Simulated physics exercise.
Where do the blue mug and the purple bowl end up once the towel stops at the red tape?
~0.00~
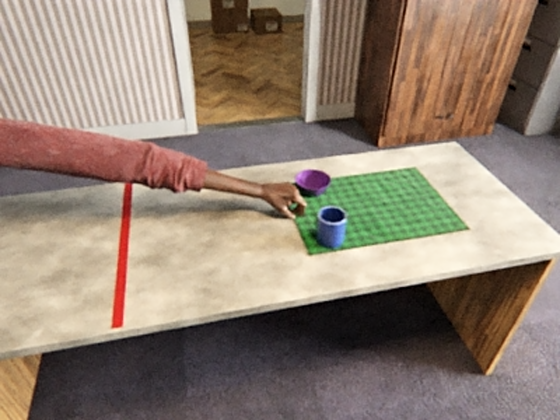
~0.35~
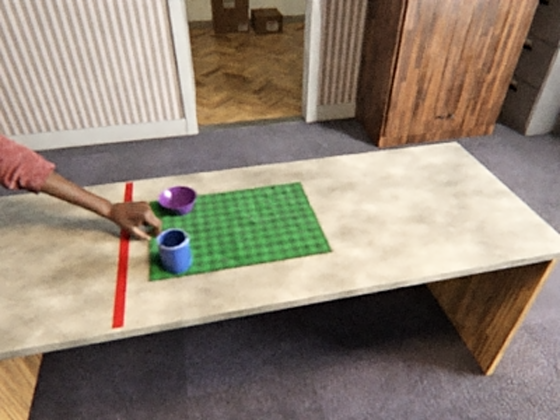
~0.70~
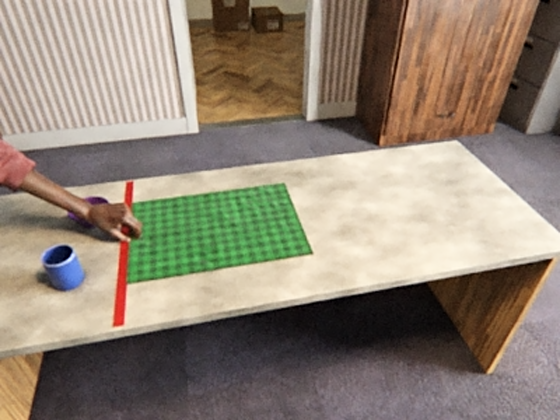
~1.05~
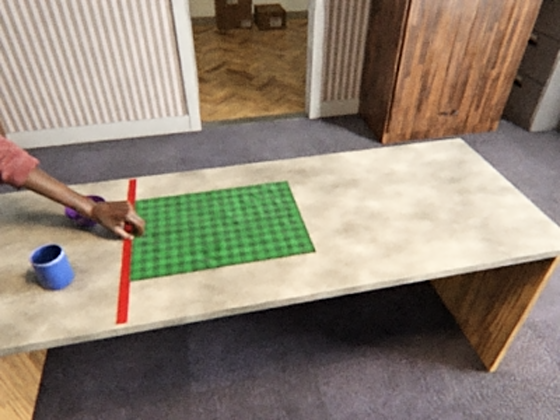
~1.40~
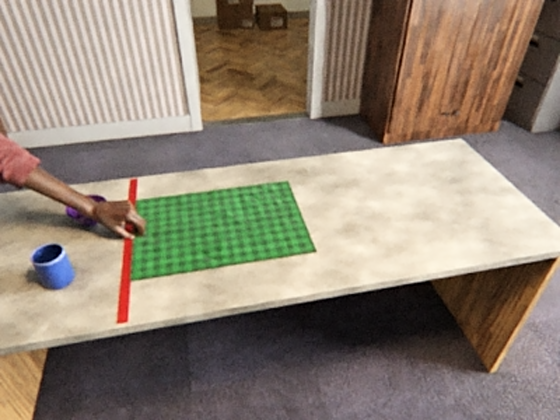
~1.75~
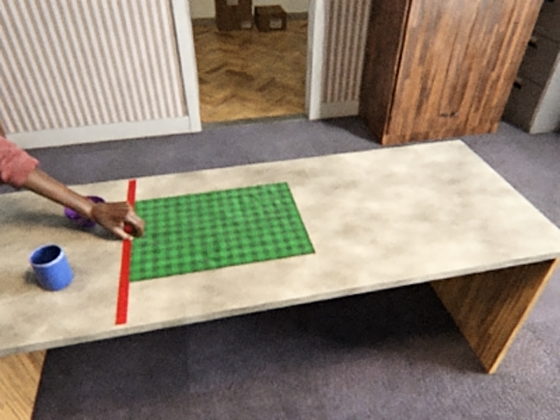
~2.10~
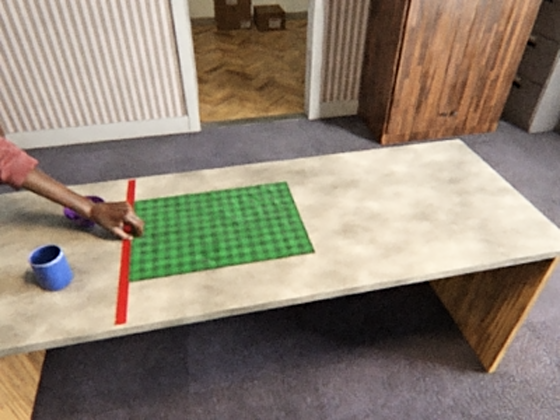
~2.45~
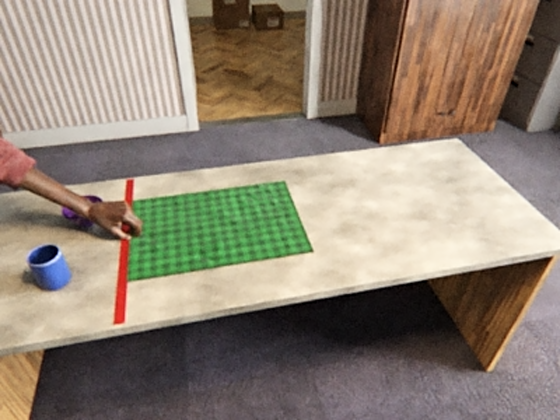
Both slide off the front edge of the towel and come to rest on the bare tabletop to the left of the tape, with the mug still upright.
